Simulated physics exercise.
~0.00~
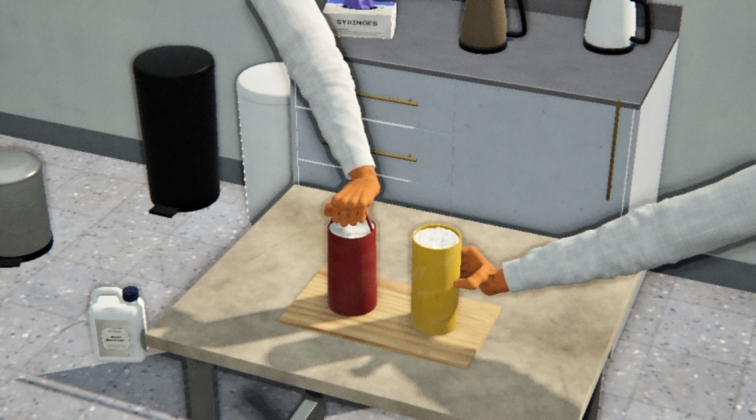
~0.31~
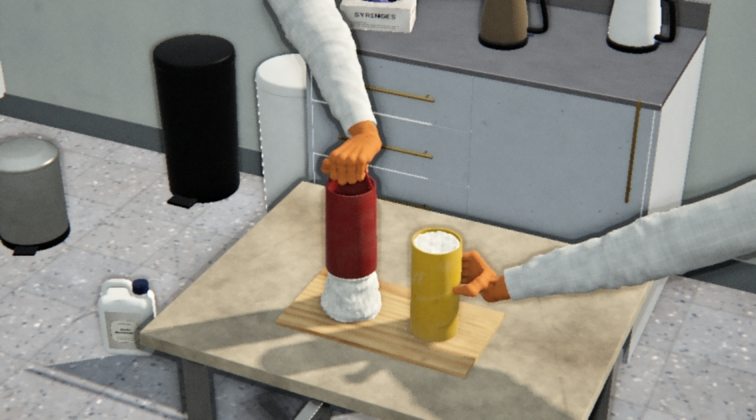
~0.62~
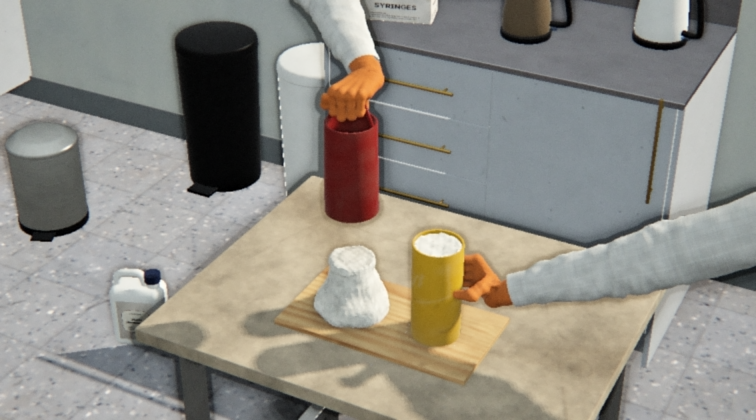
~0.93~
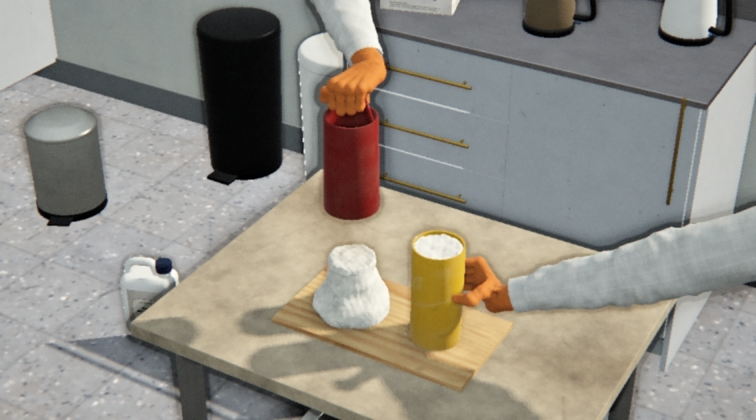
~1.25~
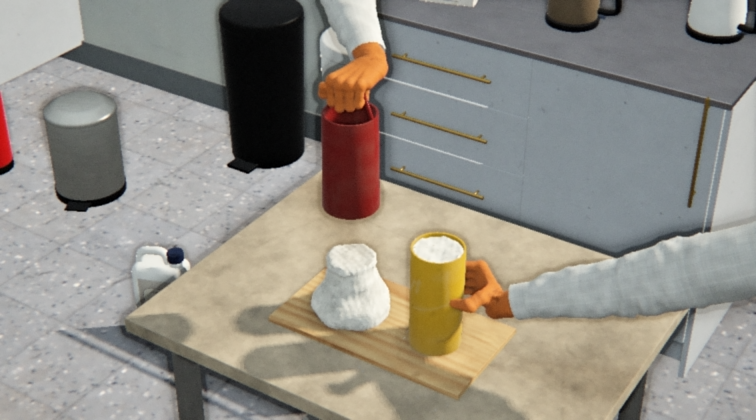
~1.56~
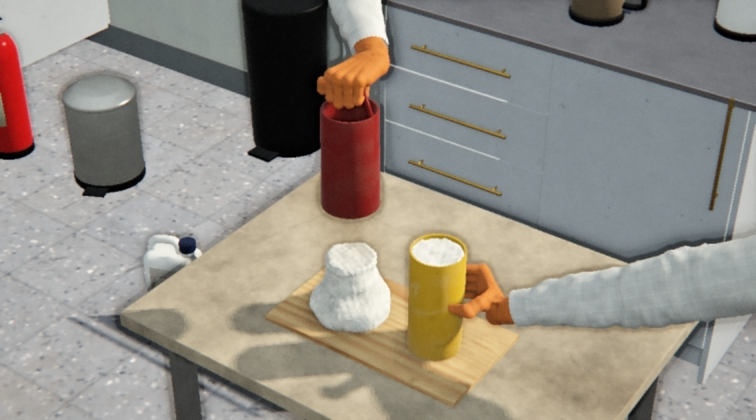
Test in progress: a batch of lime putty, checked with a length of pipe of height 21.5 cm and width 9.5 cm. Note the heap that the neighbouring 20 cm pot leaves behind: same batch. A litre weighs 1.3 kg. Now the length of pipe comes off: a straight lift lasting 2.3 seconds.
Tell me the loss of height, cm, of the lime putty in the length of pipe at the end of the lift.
Close to 7 cm.
After 2.1 s, the length of pipe is up 4.6 cm; the lime putty has come down 0.4 cm to 21 cm and is 10 cm wide.
After 2.7 s, the length of pipe is up 13 cm; the lime putty has come down 5.8 cm to 16 cm and is 15 cm wide.
After 3.3 s, the length of pipe is up 22 cm; the lime putty has come down 7.0 cm to 15 cm and is 15 cm wide.
After 4.0 s, the length of pipe is clear; the lime putty has come down 7.2 cm to 14 cm and is 16 cm wide.
After 4.5 s, at rest, the length of pipe is clear; the lime putty has come down 7.2 cm to 14 cm and is 16 cm wide.
